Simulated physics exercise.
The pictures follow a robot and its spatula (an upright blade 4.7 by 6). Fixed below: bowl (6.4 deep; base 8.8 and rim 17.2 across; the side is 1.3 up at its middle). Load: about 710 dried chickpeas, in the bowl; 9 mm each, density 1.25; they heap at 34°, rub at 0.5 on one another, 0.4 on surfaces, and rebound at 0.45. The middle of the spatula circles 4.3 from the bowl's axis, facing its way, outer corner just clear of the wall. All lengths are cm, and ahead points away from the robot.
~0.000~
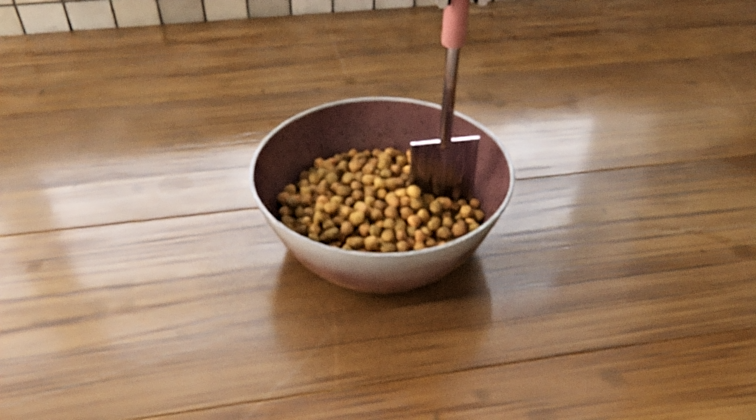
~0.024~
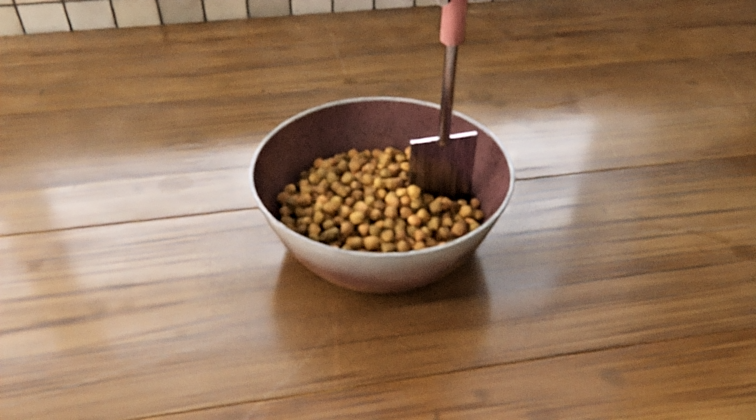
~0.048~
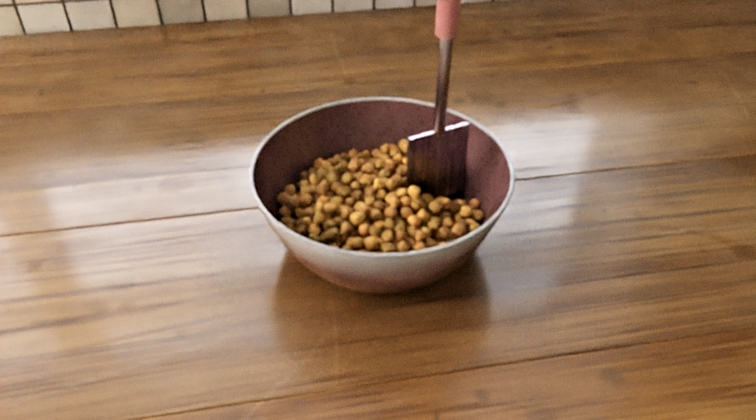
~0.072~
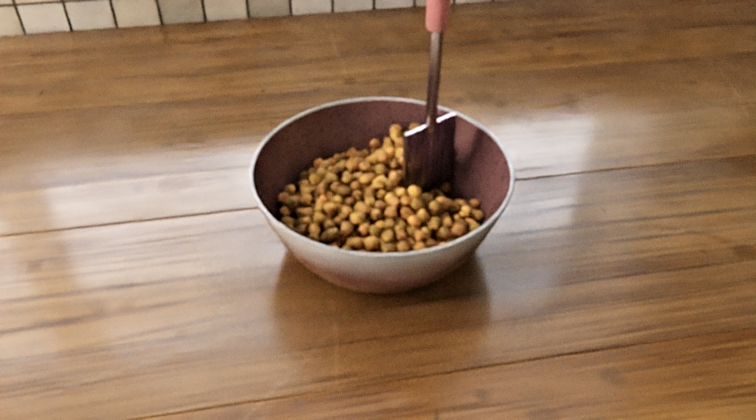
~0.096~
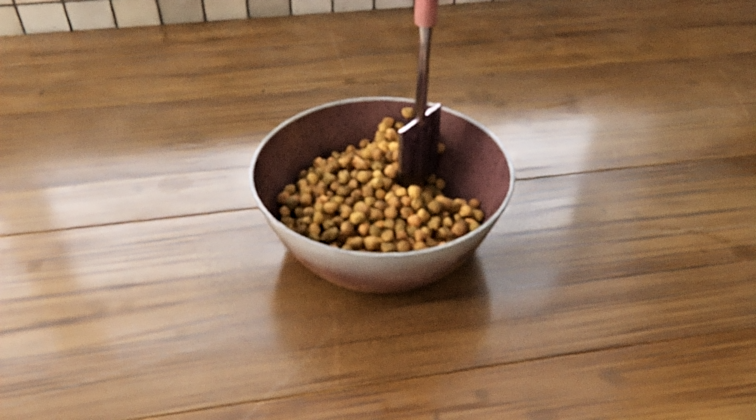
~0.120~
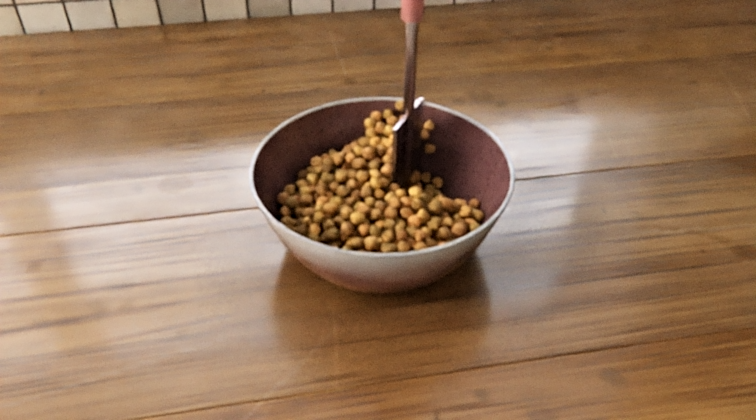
A pink-handled spatula sweeping leftward through a bowl of dried chickpeas on a wooden surface, turning edge-on and piling them toward the back.
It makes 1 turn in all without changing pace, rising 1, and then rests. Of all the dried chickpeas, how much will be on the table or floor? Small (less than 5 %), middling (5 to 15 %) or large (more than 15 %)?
Share on the table or floor: Middling (5 to 15 %).
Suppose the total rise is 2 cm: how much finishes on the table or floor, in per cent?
Some 10 per cent.
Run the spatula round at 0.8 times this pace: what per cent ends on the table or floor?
About 5 per cent.
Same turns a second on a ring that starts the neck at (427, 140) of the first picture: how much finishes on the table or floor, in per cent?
Some 5 per cent.
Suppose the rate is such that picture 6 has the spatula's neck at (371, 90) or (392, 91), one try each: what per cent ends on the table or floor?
About 25 and 20 per cent.
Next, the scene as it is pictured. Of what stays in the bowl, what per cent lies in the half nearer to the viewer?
Some 40 per cent.
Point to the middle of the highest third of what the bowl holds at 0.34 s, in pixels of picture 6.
Near (315, 210).
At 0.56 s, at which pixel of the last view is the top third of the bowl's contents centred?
Around (447, 214).
After 0.34 s, 172° round, highest piece 8 above the table; 703 in the bowl, 1 on the table or floor, 8 in flight or on the tool.
After 0.56 s, 290° round, highest piece 9 above the table; 666 in the bowl, 33 on the table or floor, 13 in flight or on the tool.
After 0.87 s, 0° round, highest piece 6 above the table; 647 in the bowl, 64 on the table or floor, 1 in flight or on the tool.
After 1.57 s, 0° round, highest piece 6 above the table; 647 in the bowl, 65 on the table or floor.
In the end, 647 in the bowl, 65 on the table or floor. That is 9 % on the table or floor.
